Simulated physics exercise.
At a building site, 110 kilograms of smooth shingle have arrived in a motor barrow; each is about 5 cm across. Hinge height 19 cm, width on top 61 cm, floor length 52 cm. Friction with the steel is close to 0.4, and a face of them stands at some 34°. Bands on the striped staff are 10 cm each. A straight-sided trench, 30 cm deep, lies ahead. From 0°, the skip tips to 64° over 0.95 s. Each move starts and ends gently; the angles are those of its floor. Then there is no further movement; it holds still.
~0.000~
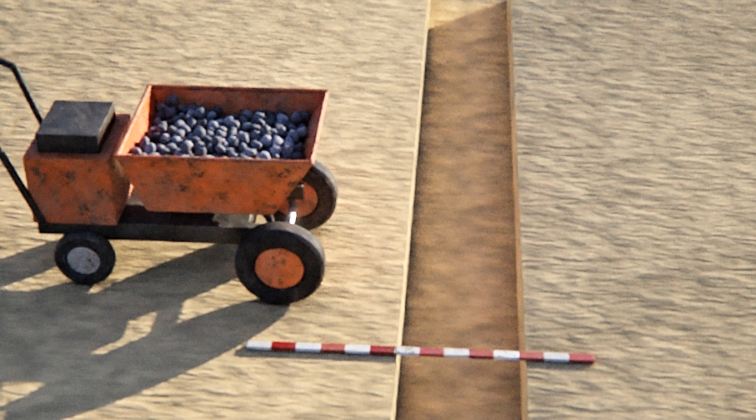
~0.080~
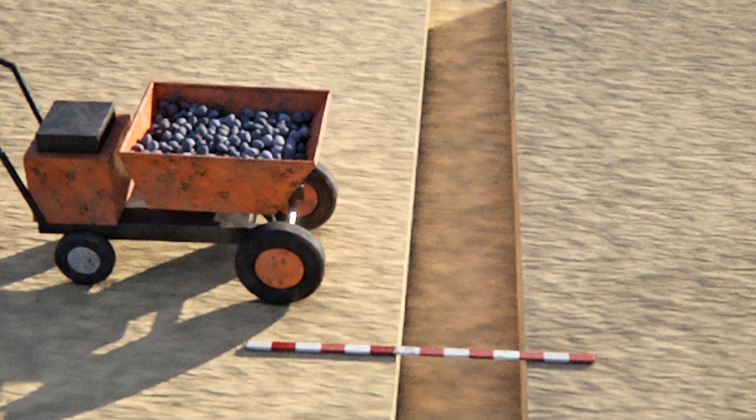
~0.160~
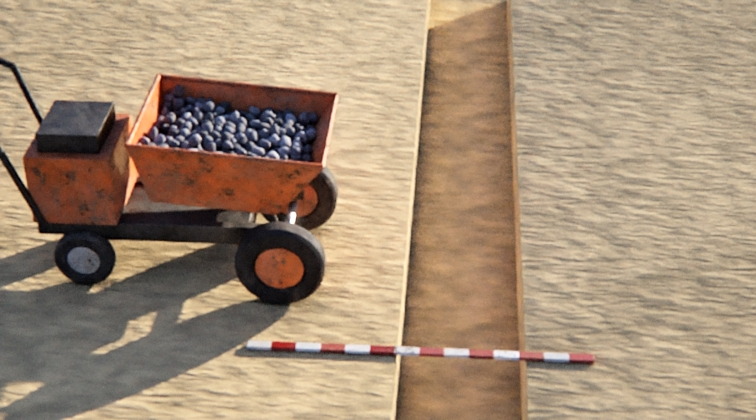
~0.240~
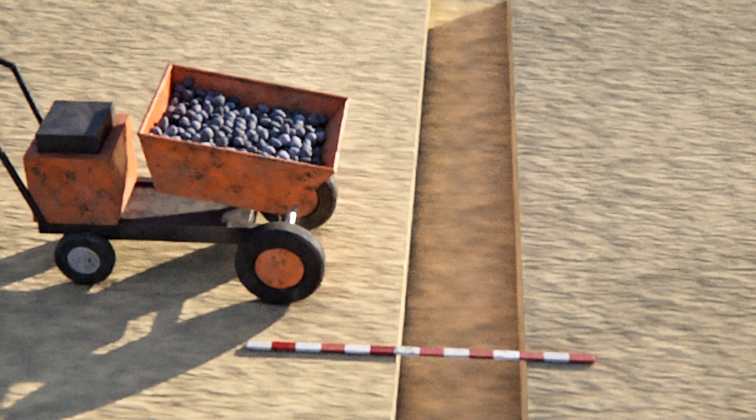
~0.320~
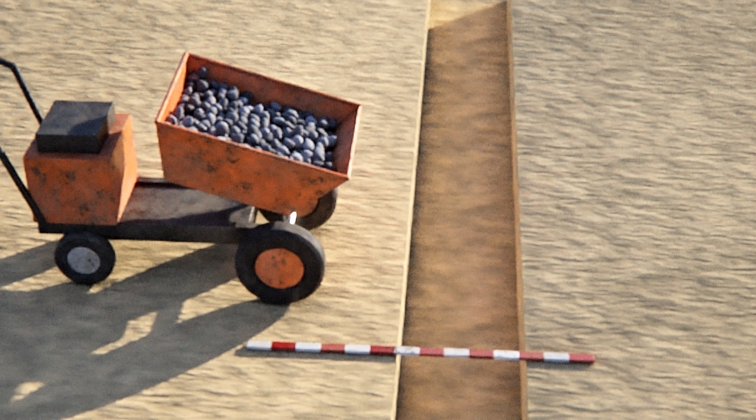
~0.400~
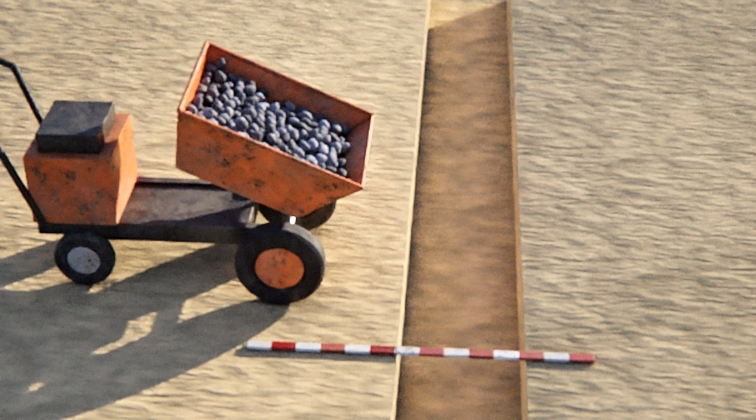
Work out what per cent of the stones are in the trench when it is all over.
It comes to roughly 86 per cent.
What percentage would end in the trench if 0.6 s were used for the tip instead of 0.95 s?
Around 85 per cent would end in the trench.
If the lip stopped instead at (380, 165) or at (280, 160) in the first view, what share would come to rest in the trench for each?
That gives roughly 55 per cent and roughly 80 per cent.
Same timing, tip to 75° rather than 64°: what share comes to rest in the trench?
Some 100% would finish there.
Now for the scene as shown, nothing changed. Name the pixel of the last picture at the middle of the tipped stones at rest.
(464, 312).
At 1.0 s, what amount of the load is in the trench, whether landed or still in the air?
Around 20 per cent of it, at that instant.
After 0.7 s the floor is at 54°; 100 % in the skip; the foremost stones are at (387, 198).
After 1.0 s the floor is at 64°; 78 % in the skip, 22 % in the trench; the foremost stones are at (485, 282).
After 1.4 s the floor is at 64°; 44 % in the skip, 56 % in the trench; the foremost stones are at (521, 307).
After 3.3 s the floor is at 64°; 14 % in the skip, 86 % in the trench; the foremost stones are at (524, 308).
